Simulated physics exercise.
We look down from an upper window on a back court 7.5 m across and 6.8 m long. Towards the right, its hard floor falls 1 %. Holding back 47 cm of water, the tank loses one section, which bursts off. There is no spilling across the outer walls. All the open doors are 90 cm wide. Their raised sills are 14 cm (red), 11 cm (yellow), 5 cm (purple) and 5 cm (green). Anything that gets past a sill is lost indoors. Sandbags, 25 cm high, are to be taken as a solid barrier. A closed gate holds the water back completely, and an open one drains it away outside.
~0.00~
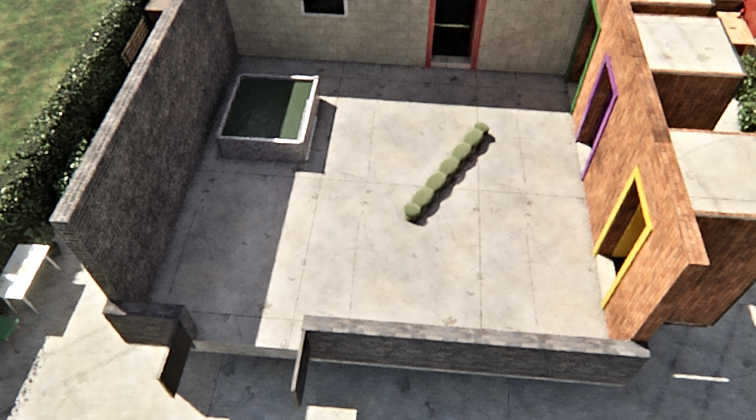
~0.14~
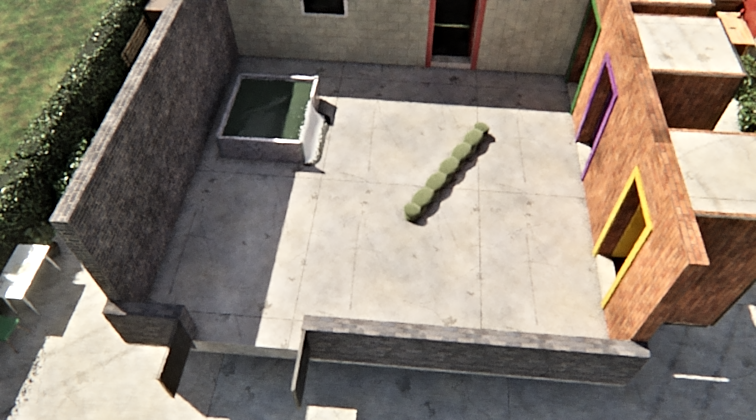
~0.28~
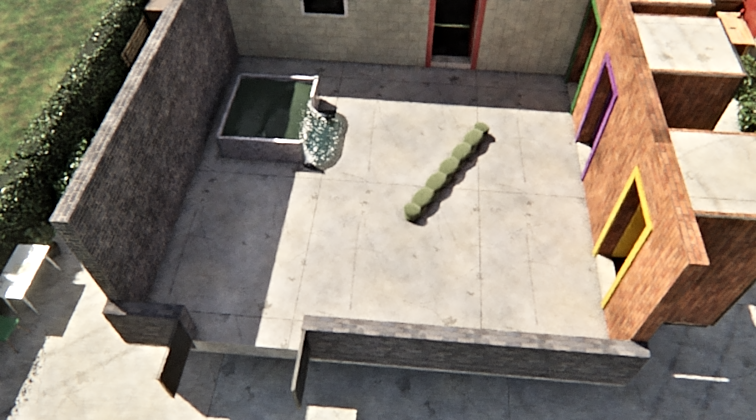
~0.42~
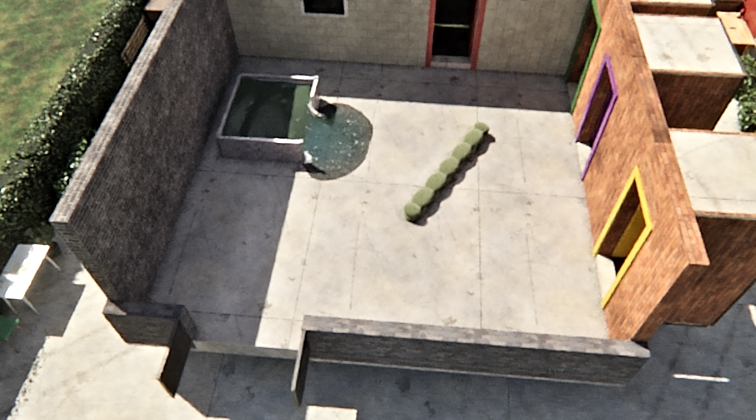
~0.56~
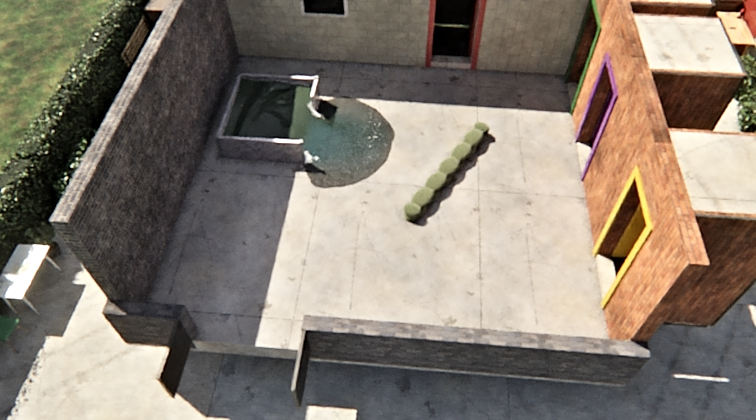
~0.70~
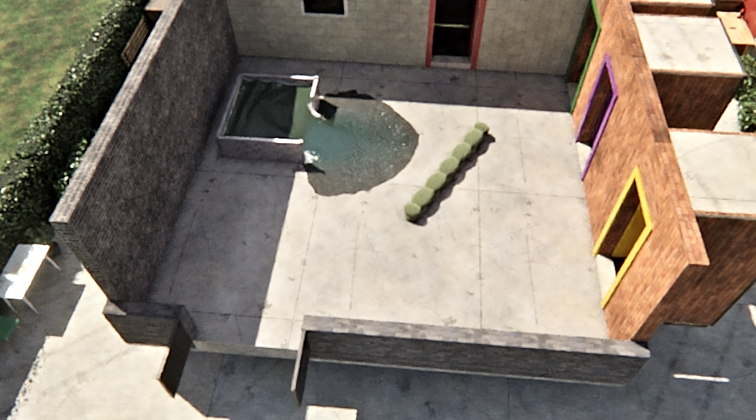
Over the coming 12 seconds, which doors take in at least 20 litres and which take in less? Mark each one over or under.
Red door - under; yellow door - under; purple door - under; green door - over.
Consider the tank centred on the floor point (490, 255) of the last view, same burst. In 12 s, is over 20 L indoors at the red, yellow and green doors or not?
With respect to that limit, red ends up inside it, yellow ends up outside it, green ends up inside it.
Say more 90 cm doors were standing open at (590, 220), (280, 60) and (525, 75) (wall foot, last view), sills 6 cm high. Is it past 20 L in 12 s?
Note, doorways in listed order: Stays short, stays short, goes beyond.
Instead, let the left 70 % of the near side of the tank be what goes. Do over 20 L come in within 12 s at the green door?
Then the green door ends up within bounds.
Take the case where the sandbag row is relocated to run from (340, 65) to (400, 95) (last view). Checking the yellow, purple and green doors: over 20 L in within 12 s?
Result - yellow: No, not exceeded, purple: Yes, exceeded, green: Yes, exceeded.
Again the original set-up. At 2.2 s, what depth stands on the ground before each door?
In centimetres, the red door has 0, the yellow door 0, the purple door 0 and the green door 0.
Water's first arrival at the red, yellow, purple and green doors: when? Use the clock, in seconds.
Red: 2.4 s; yellow: 6.5 s; purple: 4.0 s; green: 2.6 s.
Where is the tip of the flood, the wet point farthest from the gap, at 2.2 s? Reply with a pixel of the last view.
I'd mark it close to (543, 105).
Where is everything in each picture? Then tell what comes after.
Still water, 47 cm deep, in the tank at (270, 109), in the first picture.
Water pours out at (307, 131) and has run 0.7 m, to (323, 116); typically 7 cm deep outside, 47 cm at the tank's back, in the second picture.
Water pours out at (307, 133) and has run 0.9 m, to (340, 117); typically 9 cm deep outside, 47 cm at the tank's back, in the third picture.
The front is at (368, 125), 1.3 m from the gap at (307, 133); 1.9 m2 of floor is under water; 46 cm left at the back of the tank, in the fourth picture.
Water pours out at (307, 133) and has run 1.7 m, to (390, 135); typically 5 cm deep outside, 42 cm at the tank's back, in the fifth picture.
Water pours out at (307, 133) and has run 2.1 m, to (414, 137); typically 4 cm deep outside, 40 cm at the tank's back, in the sixth picture.
After 1.4 s water covers 15 % of the floor and is deepest (25 cm) near (439, 167); red door not reached, yellow door not reached, purple door not reached, green door not reached.
After 2.2 s water covers 25 % of the floor and is deepest (24 cm) near (429, 180); red door not reached, yellow door not reached, purple door not reached, green door not reached.
After 3.5 s water covers 35 % of the floor and is deepest (23 cm) near (564, 80); red door 8 cm at the sill, 0 L in, yellow door not reached, purple door not reached, green door 13 cm at the sill, 8 L in.
After 7.0 s water covers 60 % of the floor and is deepest (12 cm) near (567, 96); red door 7 cm at the sill, 0 L in, yellow door 5 cm at the sill, 0 L in, purple door 4 cm at the sill, 0 L in, green door 12 cm at the sill, 113 L in.
After 12.0 s water covers 70 % of the floor and is deepest (7 cm) near (599, 300); red door 3 cm at the sill, 0 L in, yellow door 7 cm at the sill, 0 L in, purple door 4 cm at the sill, 0 L in, green door 7 cm at the sill, 162 L in.
